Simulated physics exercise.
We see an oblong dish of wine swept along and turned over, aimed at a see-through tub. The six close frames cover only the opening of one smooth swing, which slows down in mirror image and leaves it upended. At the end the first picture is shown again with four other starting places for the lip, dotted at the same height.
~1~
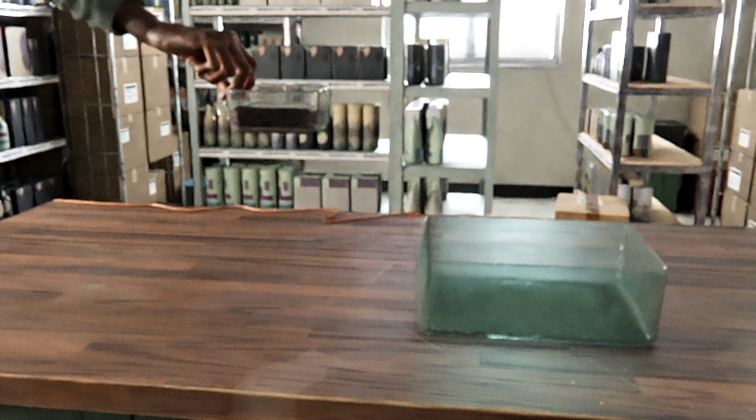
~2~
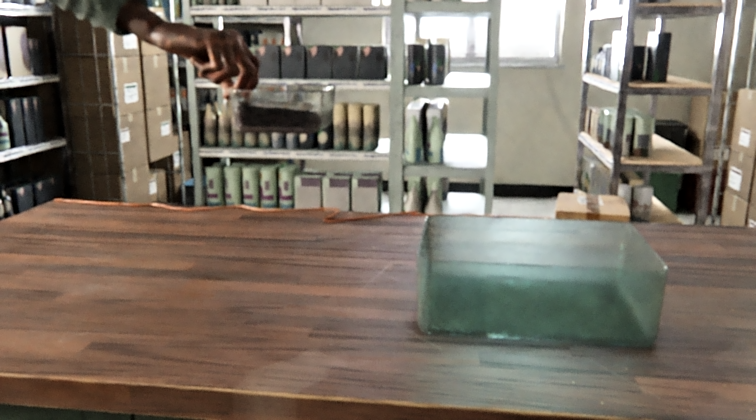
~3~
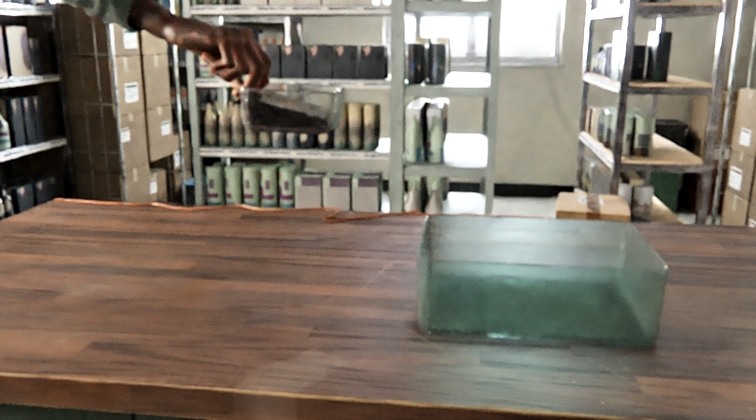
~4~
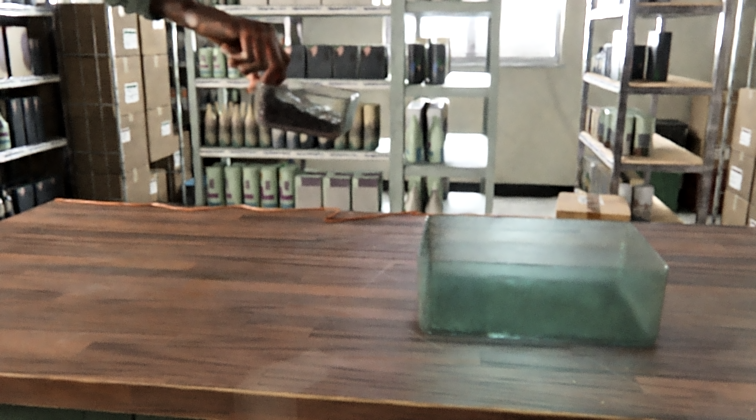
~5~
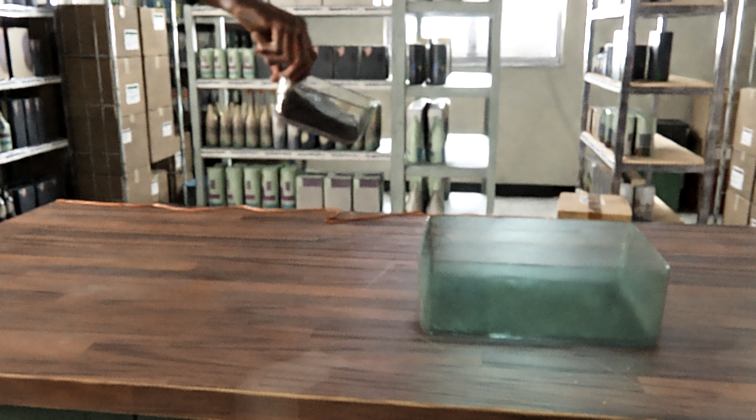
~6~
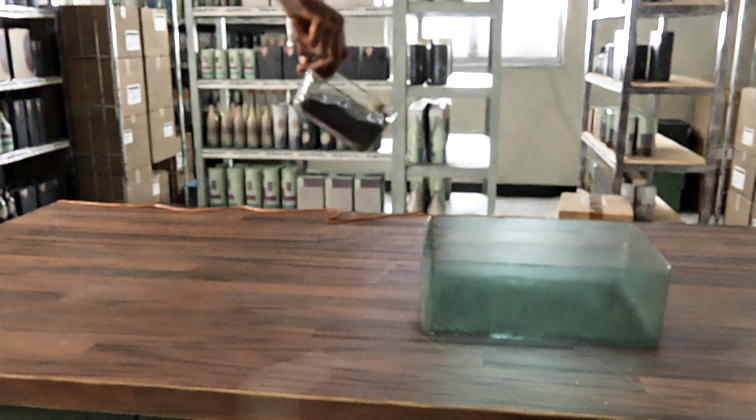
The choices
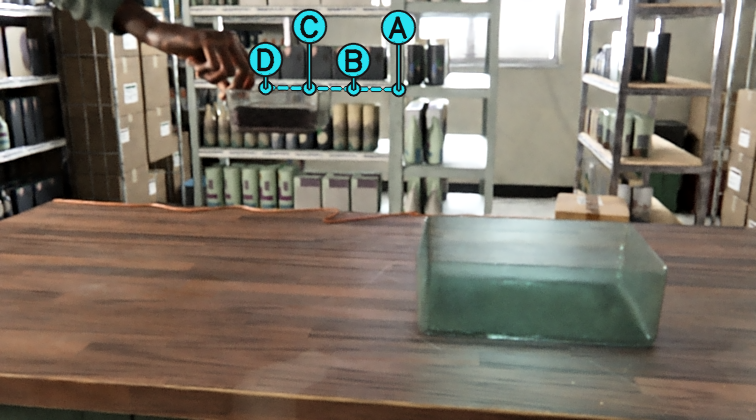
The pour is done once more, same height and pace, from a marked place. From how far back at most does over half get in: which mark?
Choose D.
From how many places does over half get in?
All of them.
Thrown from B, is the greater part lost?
No, that is safe.
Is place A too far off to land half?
No.
In cyan, A at (398, 89); B at (353, 88); C at (309, 88); D at (265, 87).
For place A, about 93 % lands in the tub, 2 % falls short and 5 % goes beside or beyond.
For place B, about 89 % lands in the tub, 3 % falls short and 8 % goes beside or beyond.
For place C, about 87 % lands in the tub, 7 % falls short and 7 % goes beside or beyond.
For place D, about 72 % lands in the tub, 22 % falls short and 6 % goes beside or beyond.
